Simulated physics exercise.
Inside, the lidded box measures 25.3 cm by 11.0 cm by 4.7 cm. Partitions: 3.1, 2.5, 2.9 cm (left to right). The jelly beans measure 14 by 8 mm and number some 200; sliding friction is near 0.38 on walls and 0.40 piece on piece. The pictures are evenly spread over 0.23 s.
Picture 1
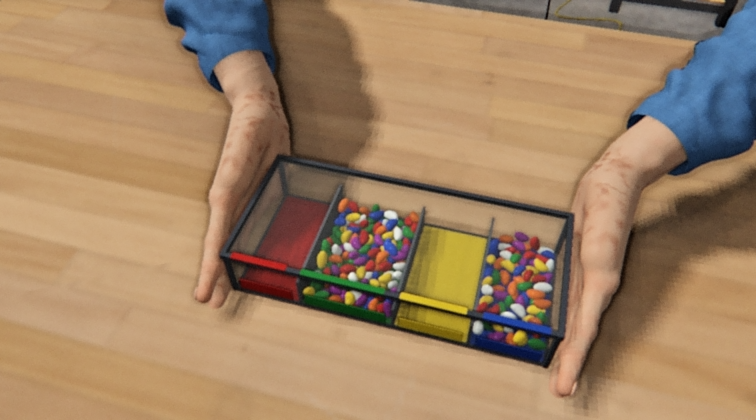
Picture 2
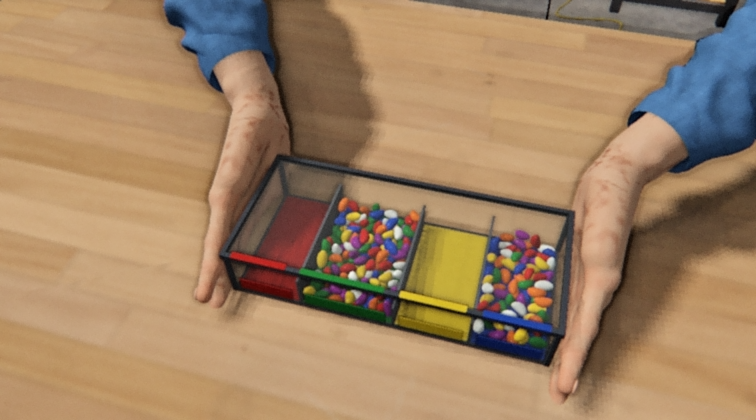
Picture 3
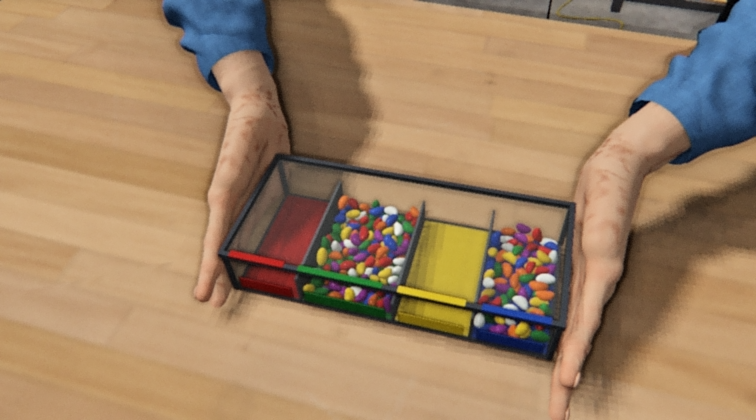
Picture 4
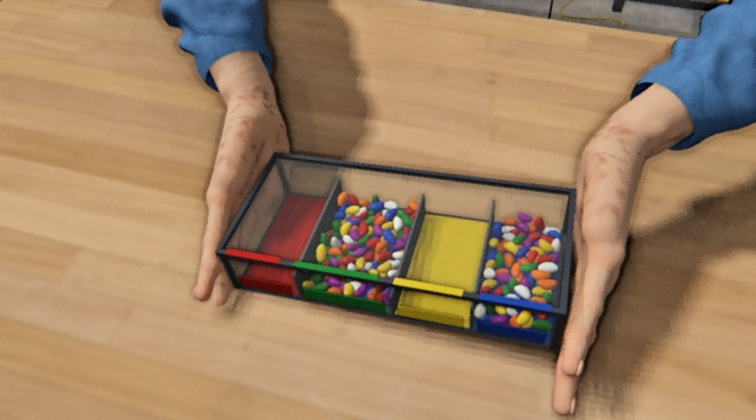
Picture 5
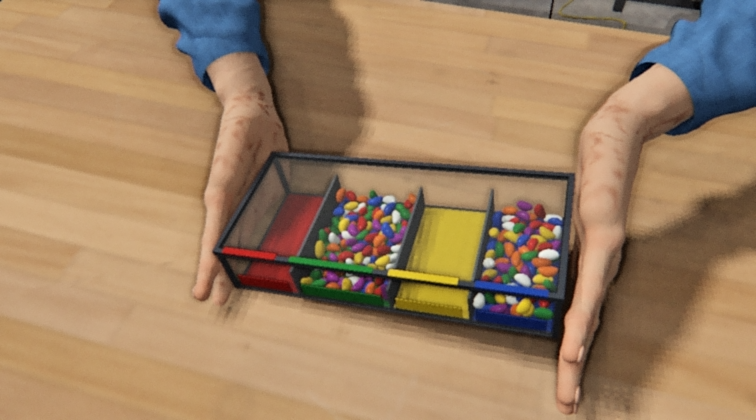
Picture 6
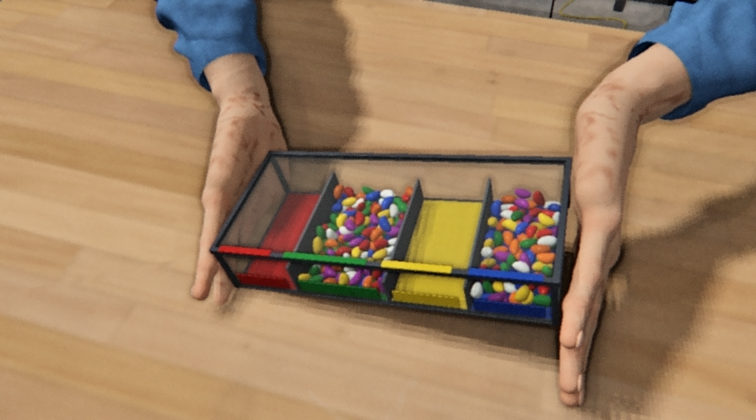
On a wooden tabletop, two hands slowly tilting a clear four-section box, its right side rising slightly, with colourful beans in green and blue sections.
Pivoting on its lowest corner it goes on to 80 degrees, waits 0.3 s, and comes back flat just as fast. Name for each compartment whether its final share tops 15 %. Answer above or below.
Red: Above, blue: Above, green: Above, yellow: Below.
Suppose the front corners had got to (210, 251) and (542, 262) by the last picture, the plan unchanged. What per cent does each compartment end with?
Red 20, blue 20, green 55, yellow 0.
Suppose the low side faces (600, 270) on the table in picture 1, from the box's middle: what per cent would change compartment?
Some 35 per cent.
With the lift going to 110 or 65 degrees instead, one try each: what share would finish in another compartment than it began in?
About 65 and 5 per cent.
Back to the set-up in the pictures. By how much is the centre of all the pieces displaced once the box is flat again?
Some 5.0 cm.
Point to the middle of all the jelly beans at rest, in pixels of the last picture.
Around (343, 249).
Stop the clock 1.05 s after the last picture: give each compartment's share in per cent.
Red 5; blue 30; green 55; yellow 5.
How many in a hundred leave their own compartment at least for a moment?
Roughly 35 per cent.
Then, 1.05 s after the last picture, tilt 80 degrees; red 5 %, blue 30 %, green 55 %, yellow 5 %.
Then, 1.75 s after the last picture, tilt 41 degrees; red 30 %, blue 25 %, green 45 %.
Then, 2.48 s after the last picture, tilt 0 degrees; red 30 %, blue 25 %, green 45 %.
In the end, red 30 %, blue 25 %, green 45 %, yellow 0 %.
